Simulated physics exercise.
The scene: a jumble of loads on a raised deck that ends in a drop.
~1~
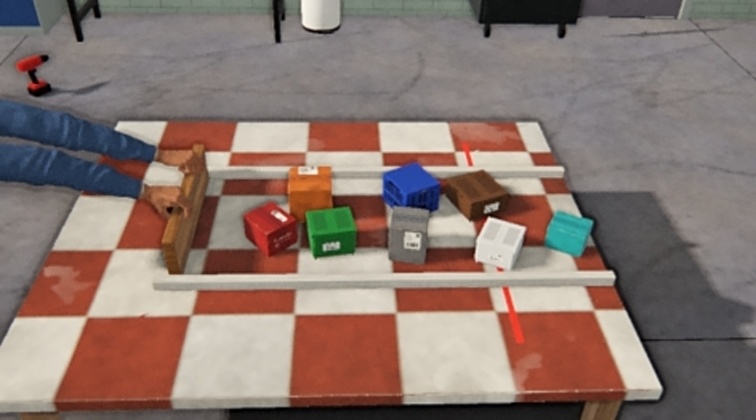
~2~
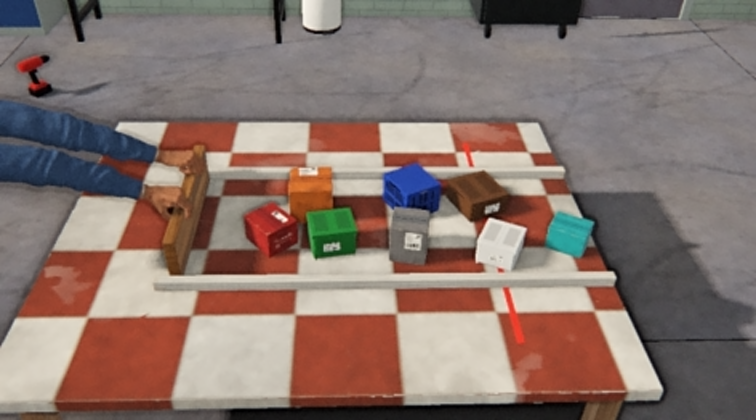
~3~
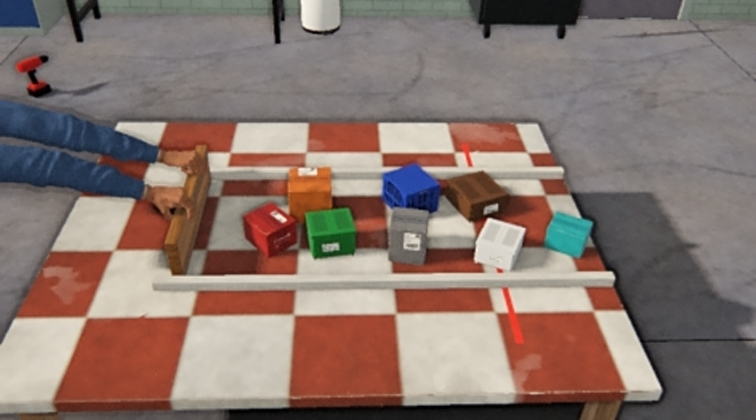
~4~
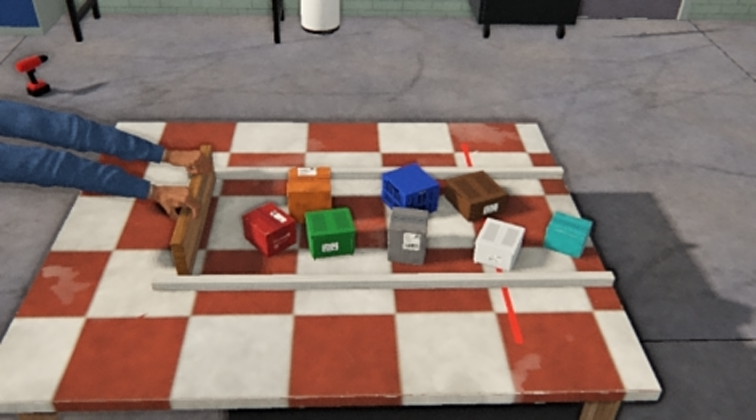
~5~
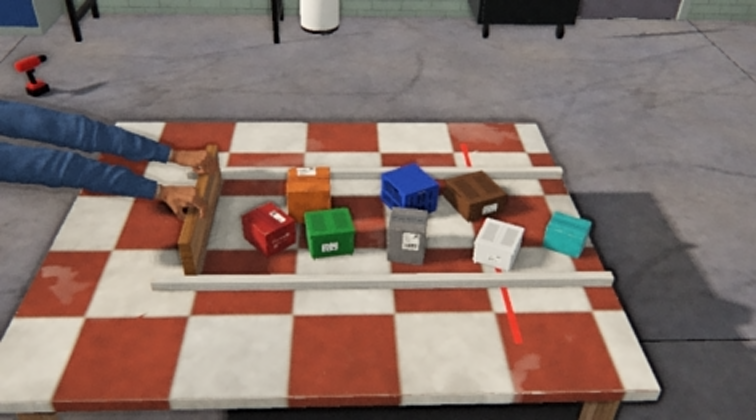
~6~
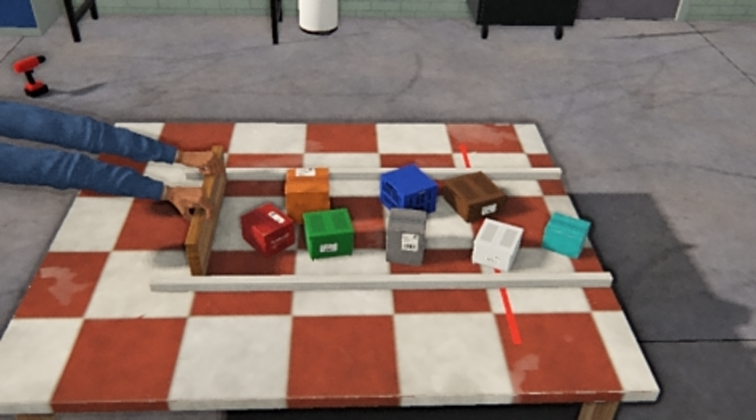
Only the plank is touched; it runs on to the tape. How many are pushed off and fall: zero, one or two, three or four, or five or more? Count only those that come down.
The number that fall off is three or four.
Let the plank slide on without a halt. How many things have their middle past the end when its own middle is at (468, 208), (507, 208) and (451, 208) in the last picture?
It would be 2, 4 and 1.
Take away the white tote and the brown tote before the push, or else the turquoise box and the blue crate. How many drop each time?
First 1, then 1.
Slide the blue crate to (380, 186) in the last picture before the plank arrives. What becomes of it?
It survives.
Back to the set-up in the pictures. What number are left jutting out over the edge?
That would be 1.
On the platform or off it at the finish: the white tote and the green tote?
The white tote tumbles off, the green tote is kept.
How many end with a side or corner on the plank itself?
In contact: 2.
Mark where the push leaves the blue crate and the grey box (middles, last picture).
The blue crate stops around (541, 194); the grey box around (592, 237).
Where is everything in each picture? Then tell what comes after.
In the first picture, turquoise box (568, 234); white tote (500, 244); brown tote (476, 195); plank (188, 208); tape (488, 224).
In the second picture, white tote (501, 245); plank (189, 208).
In the third picture, brown tote (476, 196); blue crate (410, 192).
In the fourth picture, turquoise box (568, 235); orange parcel (310, 195).
In the fifth picture, white tote (498, 245); grey box (407, 236).
In the sixth picture, turquoise box (566, 235); white tote (497, 246); brown tote (474, 197); plank (209, 209); tape (485, 226).
Early on, none off yet; turquoise box at rest near (566, 235); white tote at rest near (497, 246); brown tote at rest near (474, 197).
A while later, none off yet; turquoise box travelled a little near (573, 235); white tote travelled about its own width near (534, 243); brown tote travelled a little near (496, 199).
Finally, the number that fall off is three or four; lost, brown tote, white tote and turquoise box.
